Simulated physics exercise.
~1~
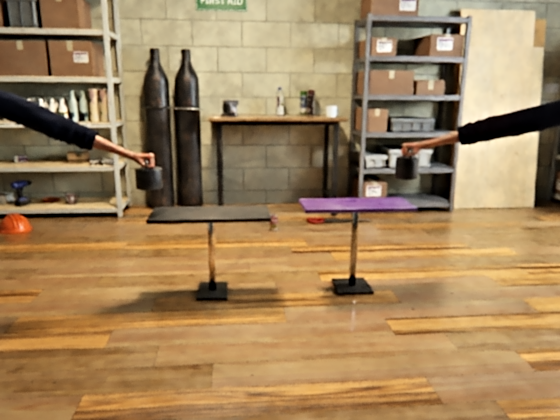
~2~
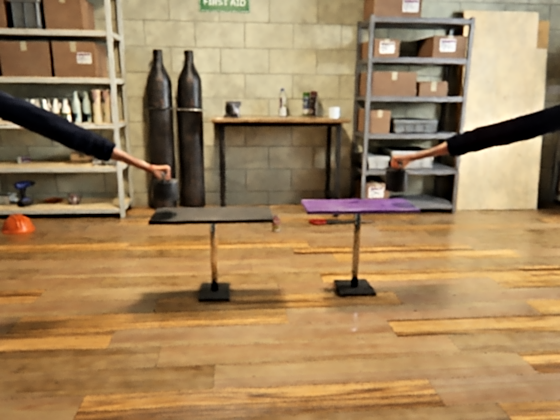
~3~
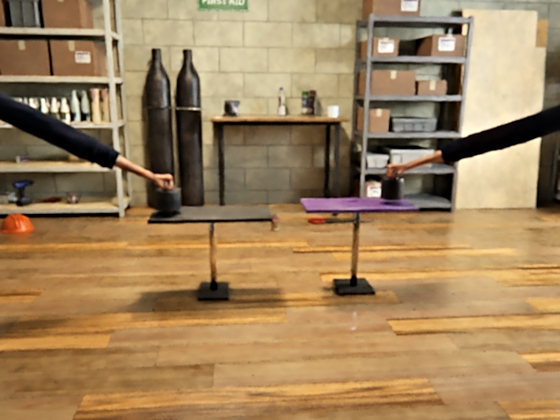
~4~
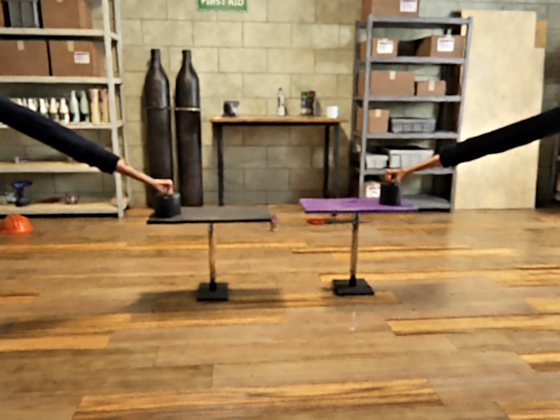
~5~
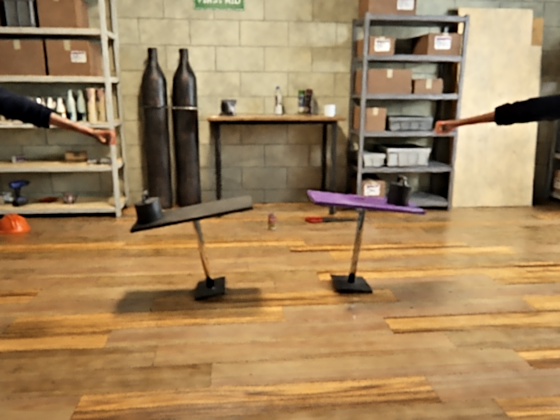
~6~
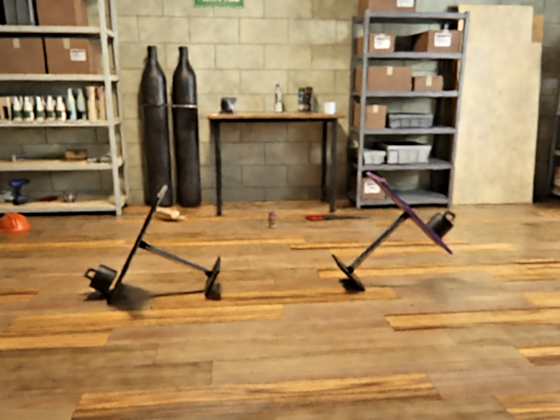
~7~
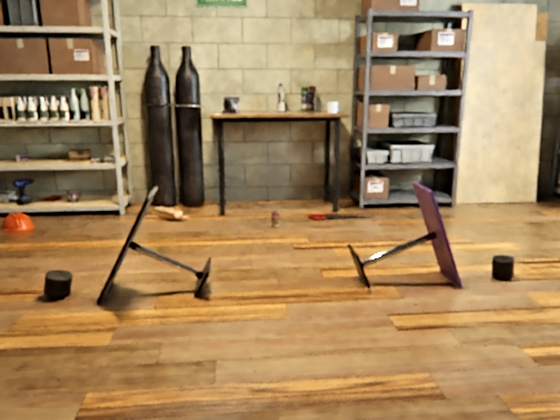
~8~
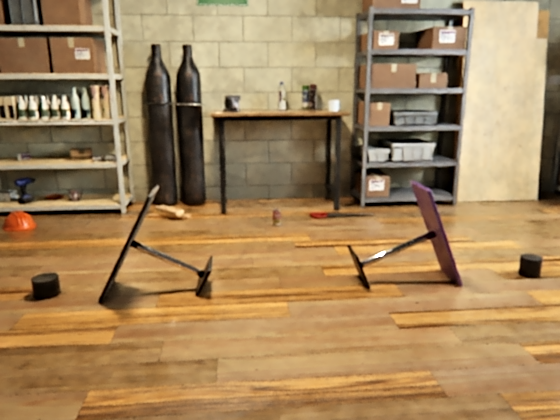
In a workshop with shelves along a block wall, two hands set dark round blocks on the outer ends of a black stand and a purple stand, then let go, and both stands toppled outward, their blocks rolling away across the wooden floor.
